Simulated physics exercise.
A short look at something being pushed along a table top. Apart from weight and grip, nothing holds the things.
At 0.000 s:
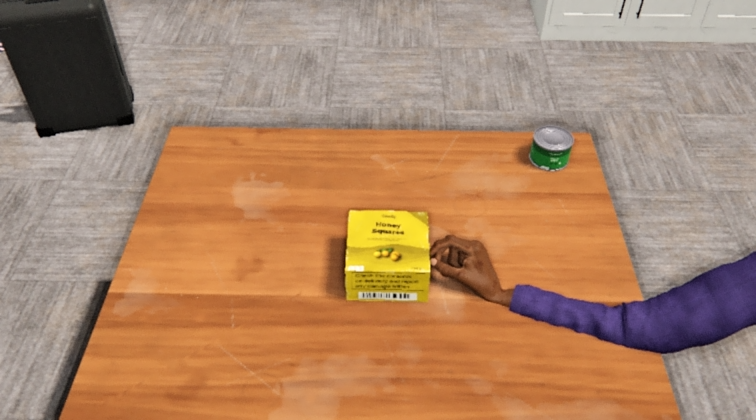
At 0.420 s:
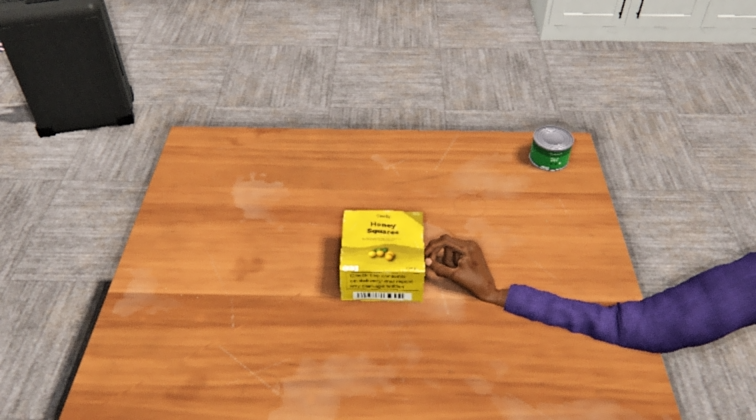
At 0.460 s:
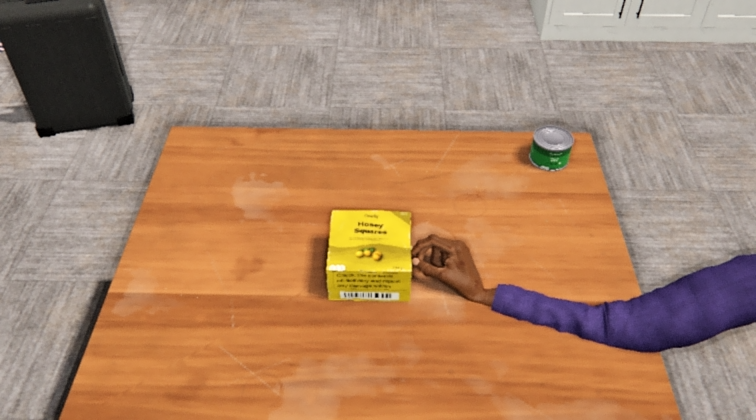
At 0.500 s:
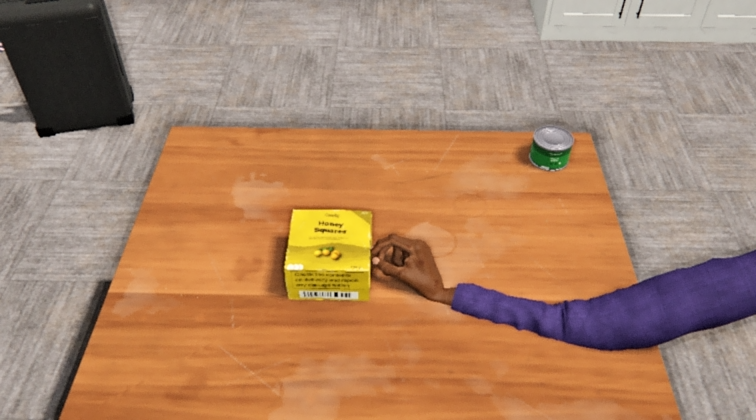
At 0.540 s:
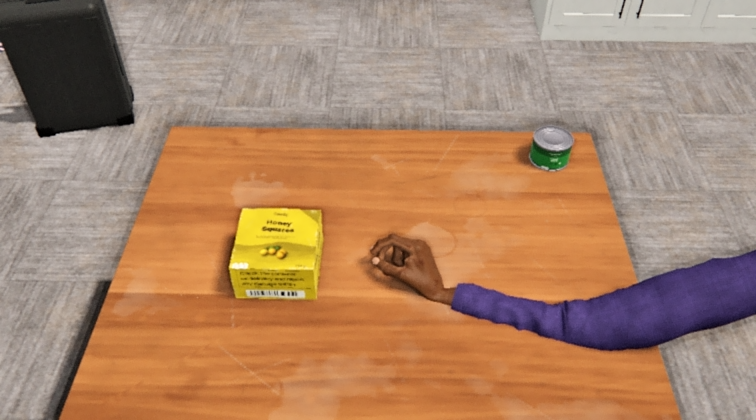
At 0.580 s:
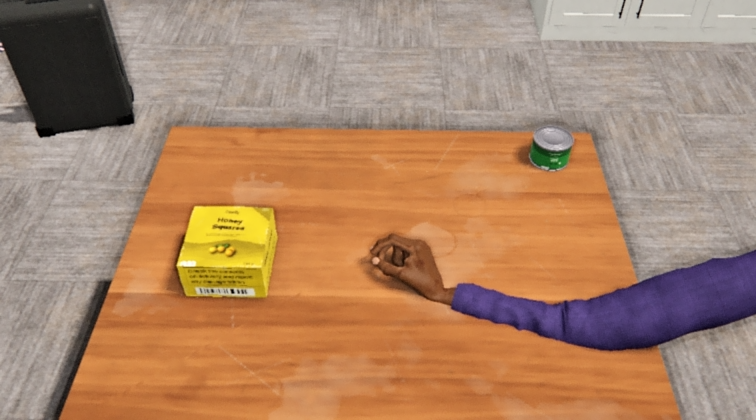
A yellow box slid left across a wooden table as a hand in a purple sleeve pushed it, then kept sliding left after the hand stopped, while a green can stayed near the far corner.
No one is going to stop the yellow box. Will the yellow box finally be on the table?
No, it ends off the table.
Around 0.78 s, yellow box now off the table.
Around 1.08 s, things are still on the move.
Finally (1.3 s), off the table, yellow box.
